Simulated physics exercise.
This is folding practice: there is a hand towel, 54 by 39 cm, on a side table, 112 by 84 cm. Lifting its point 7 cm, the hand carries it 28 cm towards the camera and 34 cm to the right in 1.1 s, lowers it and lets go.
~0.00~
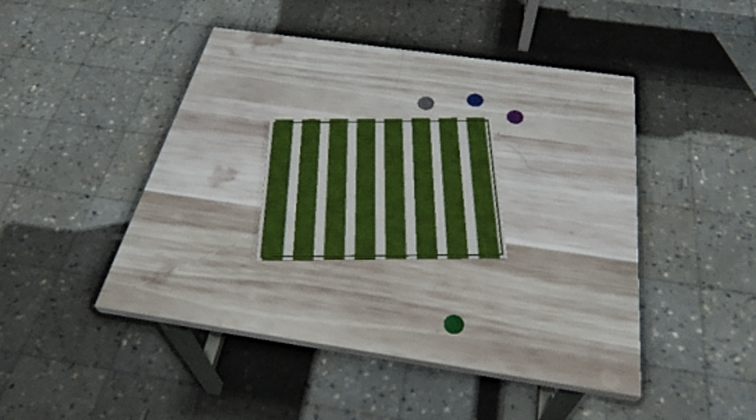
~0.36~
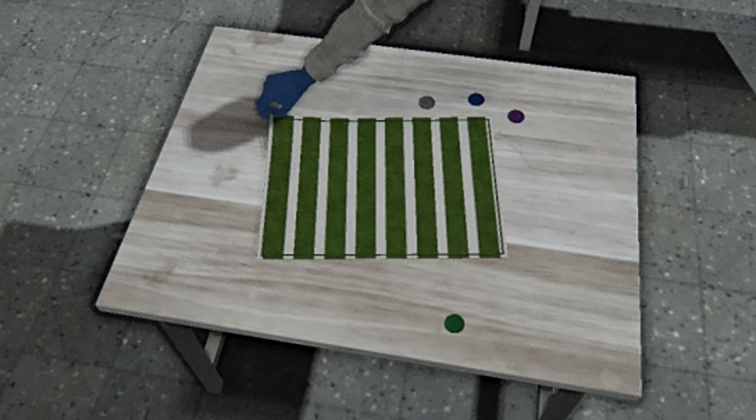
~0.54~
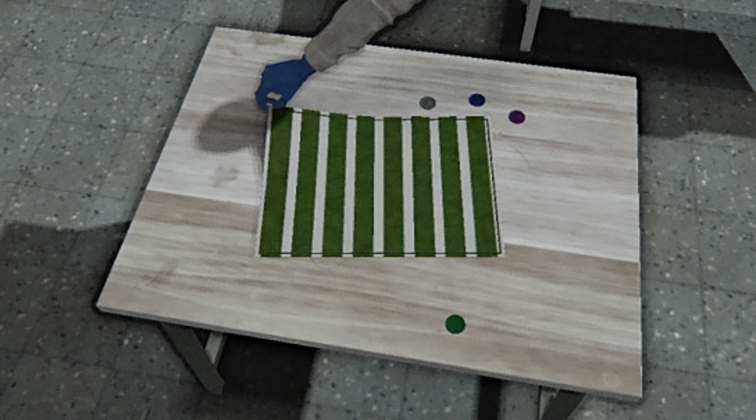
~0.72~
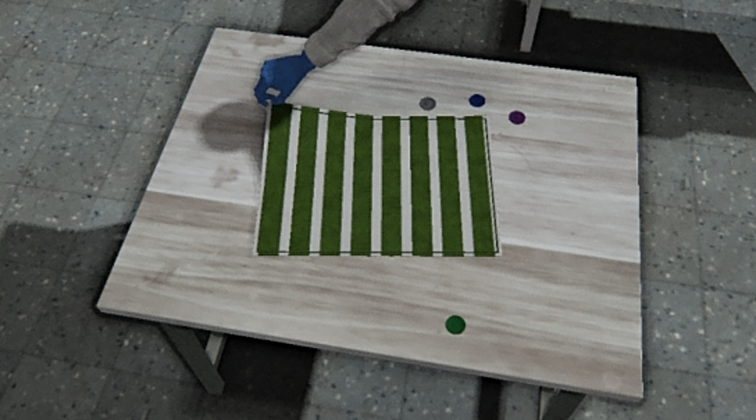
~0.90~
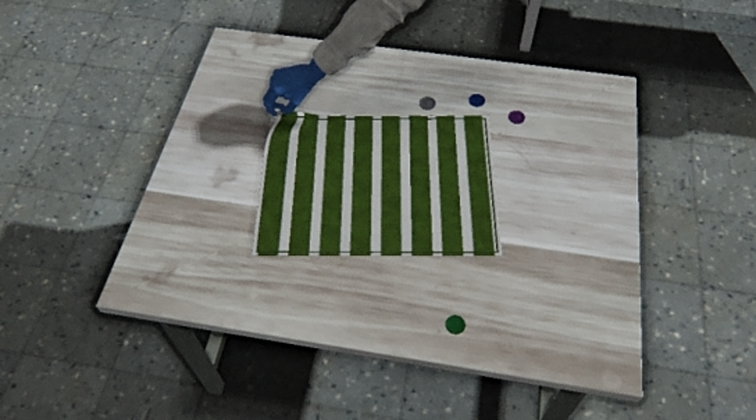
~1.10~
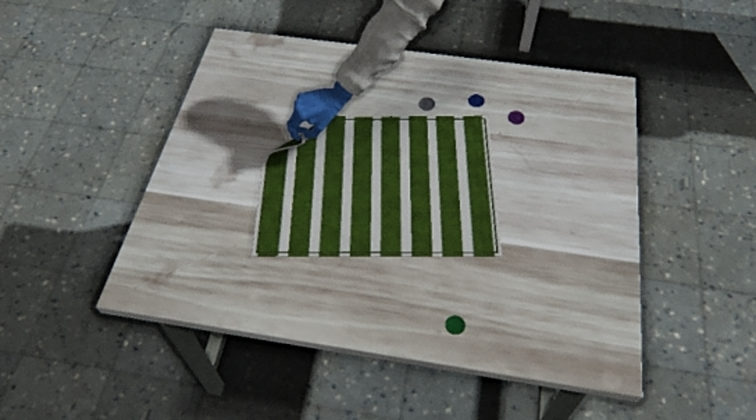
A blue-gloved hand reaching in, lifting the far left corner of a green-and-white striped towel and drawing it rightward and nearer.
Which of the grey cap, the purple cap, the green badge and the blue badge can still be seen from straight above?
In order: The grey cap still shows; the purple cap remains in the open; the green badge still shows; the blue badge still shows.
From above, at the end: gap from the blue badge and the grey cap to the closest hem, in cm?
I'd put the first at about 5 cm and the second at about 5 cm.
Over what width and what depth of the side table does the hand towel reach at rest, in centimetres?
About 54 cm wide, 48 cm deep.
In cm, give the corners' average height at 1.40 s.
Avg corner height at that moment: Approx. 2 cm.
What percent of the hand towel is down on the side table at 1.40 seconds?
80 per cent.
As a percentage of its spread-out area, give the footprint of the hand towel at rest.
Footprint at rest: Approx. 70 % of flat area.
By 1.4 s, 80 % of it is down, spanning 55 by 48 cm, above no small thing.
By 1.7 s, 70 % of it is down, spanning 54 by 48 cm, above no small thing.
By 2.0 s, 70 % of it is down, spanning 54 by 48 cm, above no small thing.
By 2.3 s, 70 % of it is down, spanning 54 by 48 cm, above no small thing.
By 3.3 s, 70 % of it is down, spanning 54 by 48 cm, above no small thing.
